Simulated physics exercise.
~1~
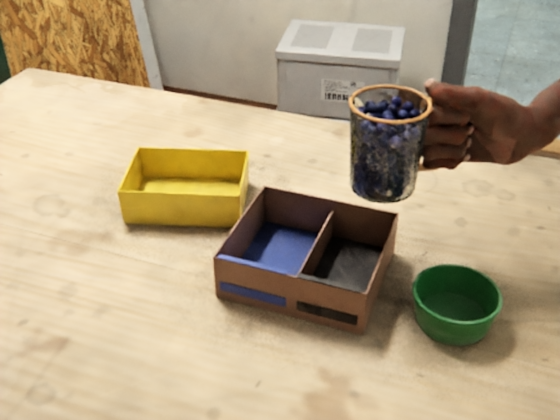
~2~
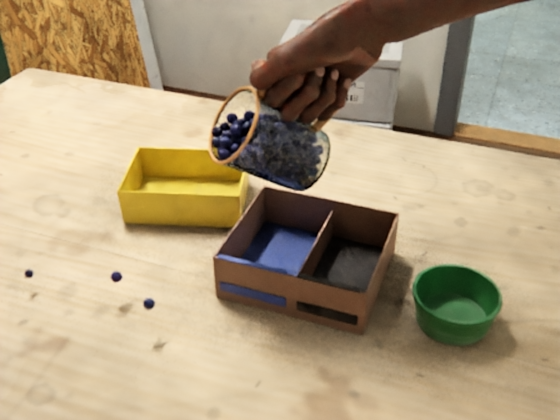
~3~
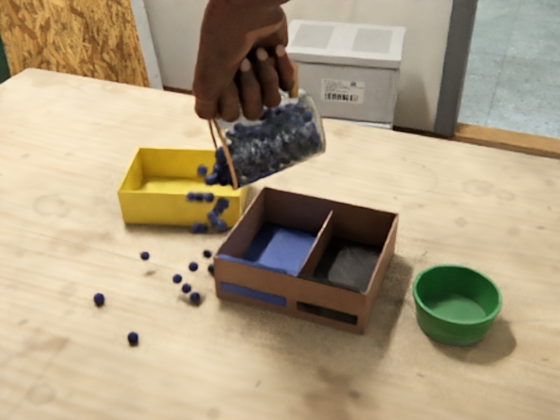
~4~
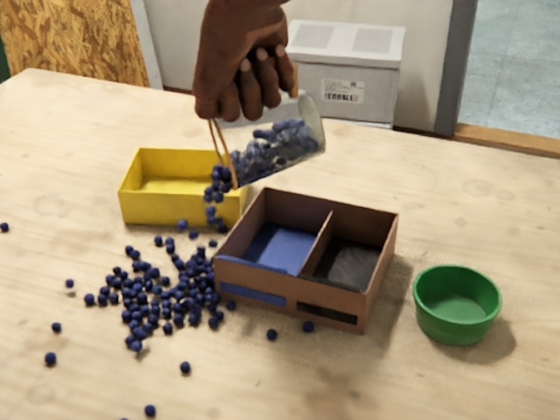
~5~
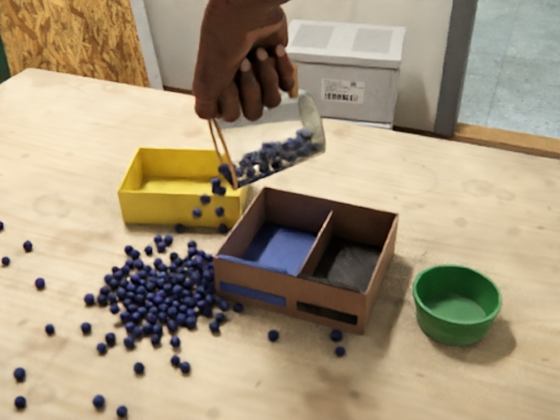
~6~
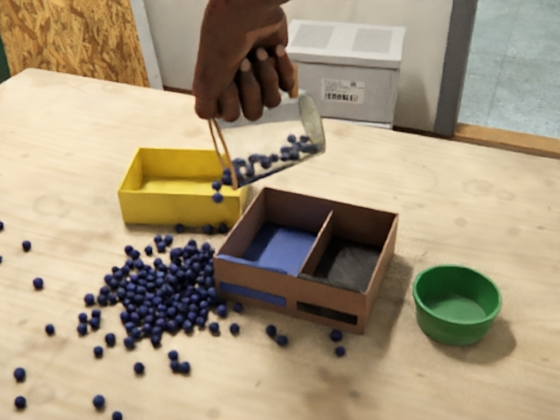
A hand moved a clear cup of blueberries left over a wooden table and tipped it onto its side, pouring them out between a yellow tin and a divided box until most lay scattered on the tabletop, with a few still in the cup.
